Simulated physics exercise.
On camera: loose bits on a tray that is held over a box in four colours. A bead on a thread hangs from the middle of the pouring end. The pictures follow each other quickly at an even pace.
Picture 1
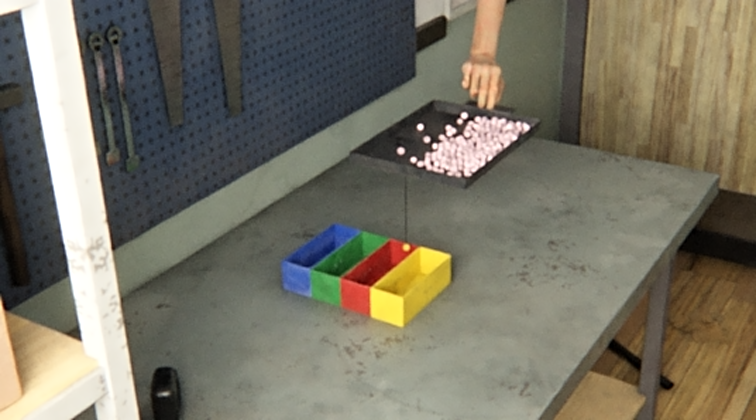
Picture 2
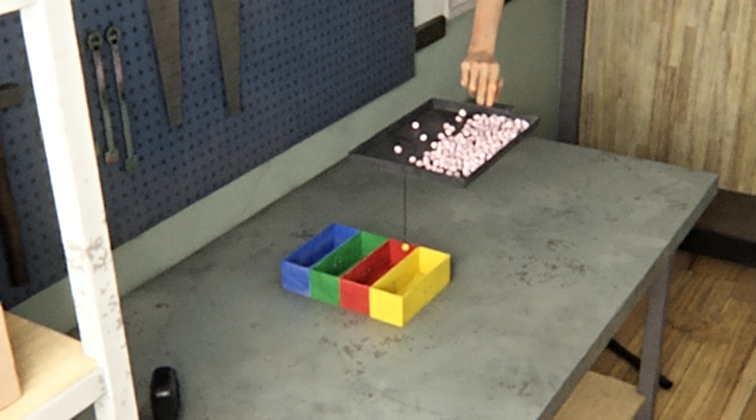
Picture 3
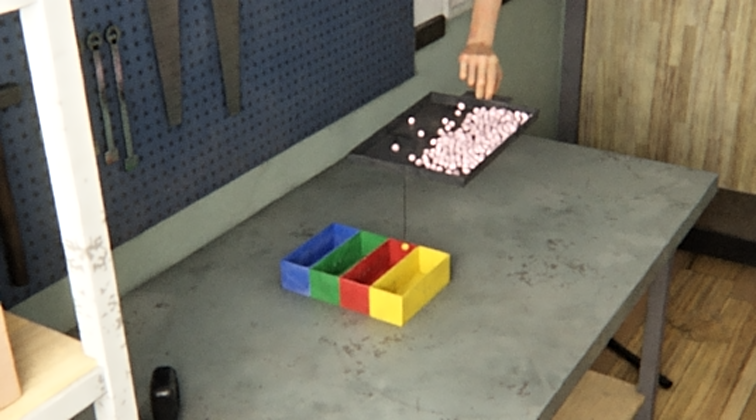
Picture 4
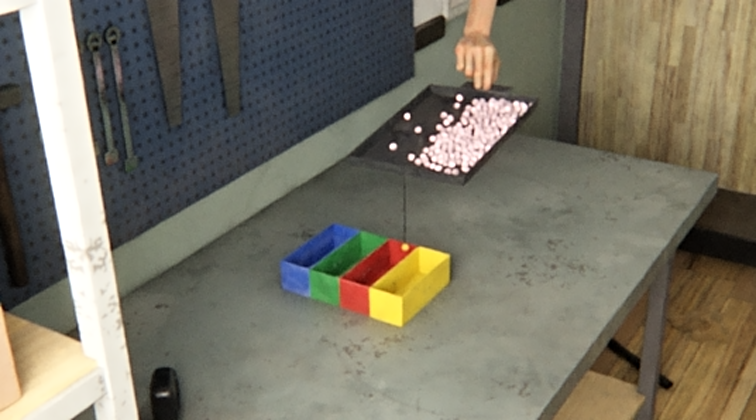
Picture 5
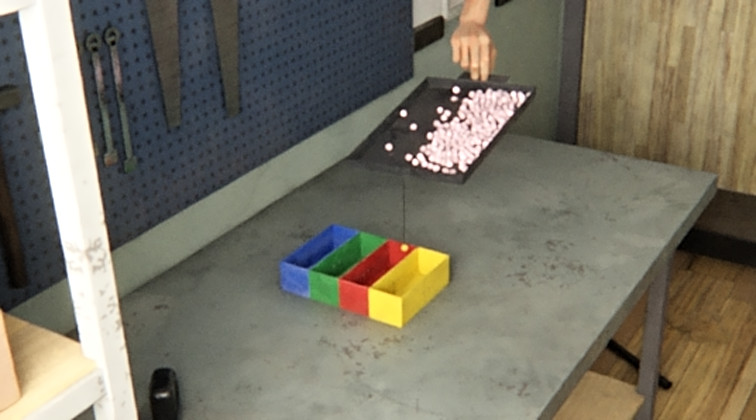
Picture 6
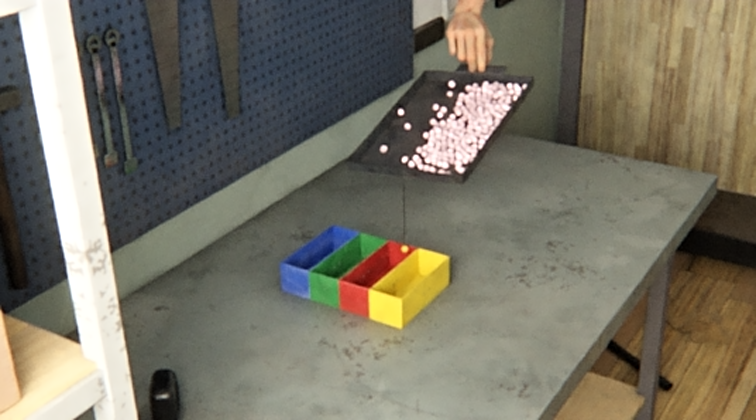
A dark tray of small pink beads, held by a hand above blue, green, red and yellow boxes, tilted slowly as its far end rose, and then most of the beads began to shift.
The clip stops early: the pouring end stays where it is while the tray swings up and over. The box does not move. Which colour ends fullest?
The green cell gets the most.
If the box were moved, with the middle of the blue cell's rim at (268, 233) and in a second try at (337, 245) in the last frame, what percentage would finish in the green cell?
Roughly 0 per cent, and 30 per cent.
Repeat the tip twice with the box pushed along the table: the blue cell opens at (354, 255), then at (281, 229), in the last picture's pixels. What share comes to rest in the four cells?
In turn 70 and 80 in a hundred.
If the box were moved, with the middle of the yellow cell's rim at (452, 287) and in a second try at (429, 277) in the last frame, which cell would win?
First the blue one, then that blue cell.
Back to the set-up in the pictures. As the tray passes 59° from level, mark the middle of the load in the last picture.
At about (384, 161).
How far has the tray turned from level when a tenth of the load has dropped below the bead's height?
At some 70 degrees.
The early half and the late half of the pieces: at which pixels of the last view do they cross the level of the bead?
Early half (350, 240), late half (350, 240).
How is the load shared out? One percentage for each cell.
Blue cell: 20 %, green cell: 50 %, red cell: 20 %, yellow cell: 0 %.
Shortly afterwards, tray tipped steeply; the bulk on the tray; only a few in the green cell; only a few in the blue cell; a little falling or outside the box.
Next, tray tipped right over; near a quarter on the tray; near a quarter in the green cell; a little in the blue cell; a little in the red cell; only a few in the yellow cell; near a quarter falling or outside the box.
Some moments later, tray tipped past a quarter turn; near half in the green cell; near a quarter in the blue cell; near a quarter in the red cell; only a few in the yellow cell; a little falling or outside the box.
In the end, tray tipped past a quarter turn; near half in the green cell; near a quarter in the blue cell; near a quarter in the red cell; only a few in the yellow cell; a little outside the box.
